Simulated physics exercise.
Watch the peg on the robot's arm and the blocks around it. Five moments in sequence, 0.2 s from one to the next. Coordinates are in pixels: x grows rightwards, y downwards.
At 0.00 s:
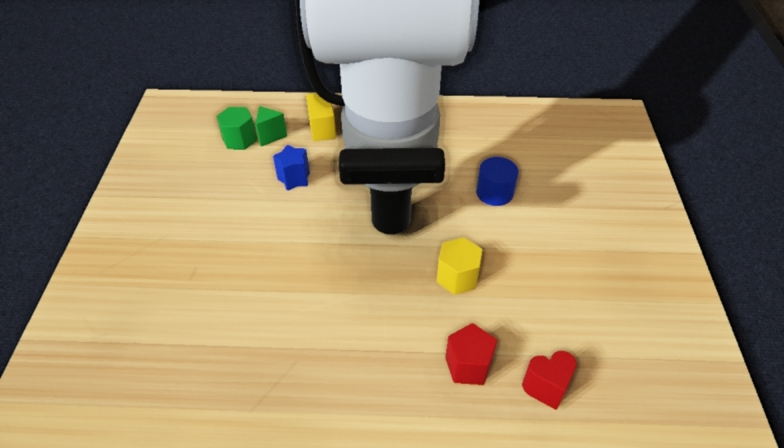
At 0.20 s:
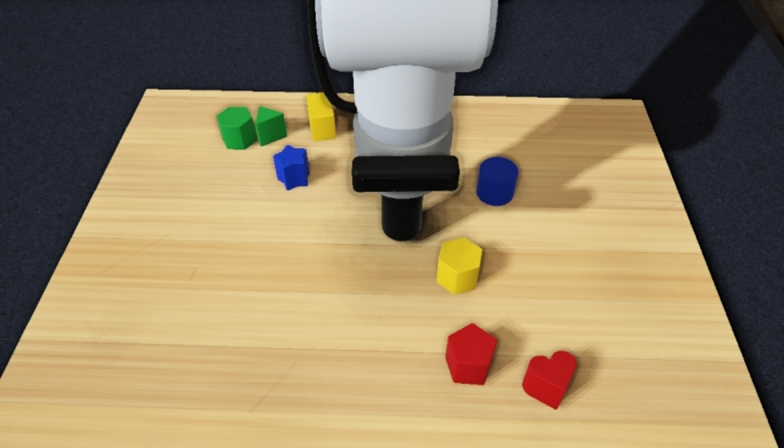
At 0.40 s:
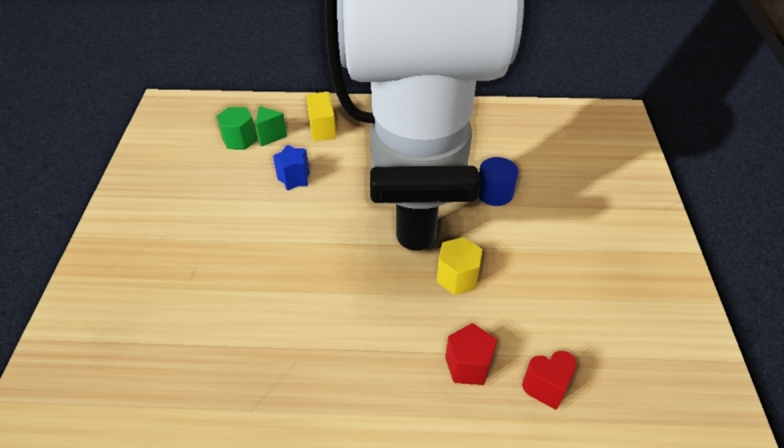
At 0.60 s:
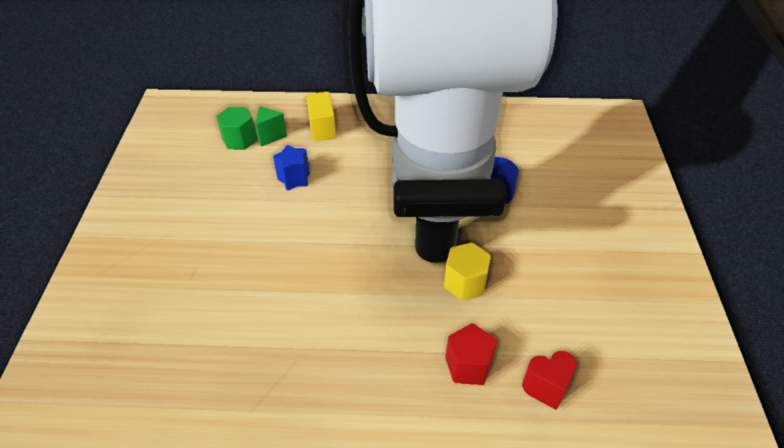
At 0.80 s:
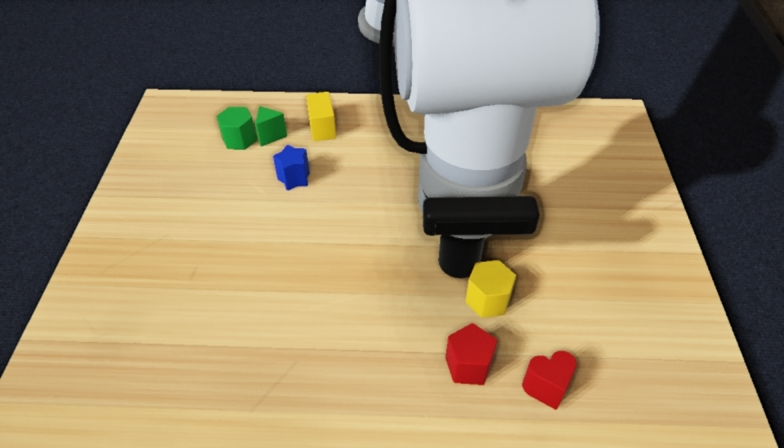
A white robot arm with a black peg reaches over a light wooden table, seen from above by a still camera. Green blocks, a blue star and a yellow block sit at the upper left, a blue cylinder right of the peg, and a yellow hexagon, red pentagon and red heart lower down. The peg slides down and right, then pushes the hexagon a short way the same direction.
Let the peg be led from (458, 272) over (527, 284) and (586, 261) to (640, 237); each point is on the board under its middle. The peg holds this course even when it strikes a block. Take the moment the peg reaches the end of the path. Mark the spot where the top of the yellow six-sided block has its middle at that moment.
I'd expect the centre of its top face to be at (525, 298).
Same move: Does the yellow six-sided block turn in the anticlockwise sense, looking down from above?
No
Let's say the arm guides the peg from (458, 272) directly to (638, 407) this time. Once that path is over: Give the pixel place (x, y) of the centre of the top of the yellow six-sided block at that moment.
When the path ends, it will be at (618, 417).
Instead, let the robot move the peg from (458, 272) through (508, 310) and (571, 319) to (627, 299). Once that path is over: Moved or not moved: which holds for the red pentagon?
When the path is over, the red pentagon is still on its spot.
On the path given first. One third of the way, peg (530, 275); yellow six-sided block (525, 298), turned 65° clockwise.
Two thirds of the way, peg (590, 252); yellow six-sided block (525, 298), turned 65° clockwise.
At the end, peg (644, 228); red pentagon unmoved; yellow six-sided block (525, 298), turned 65° clockwise.
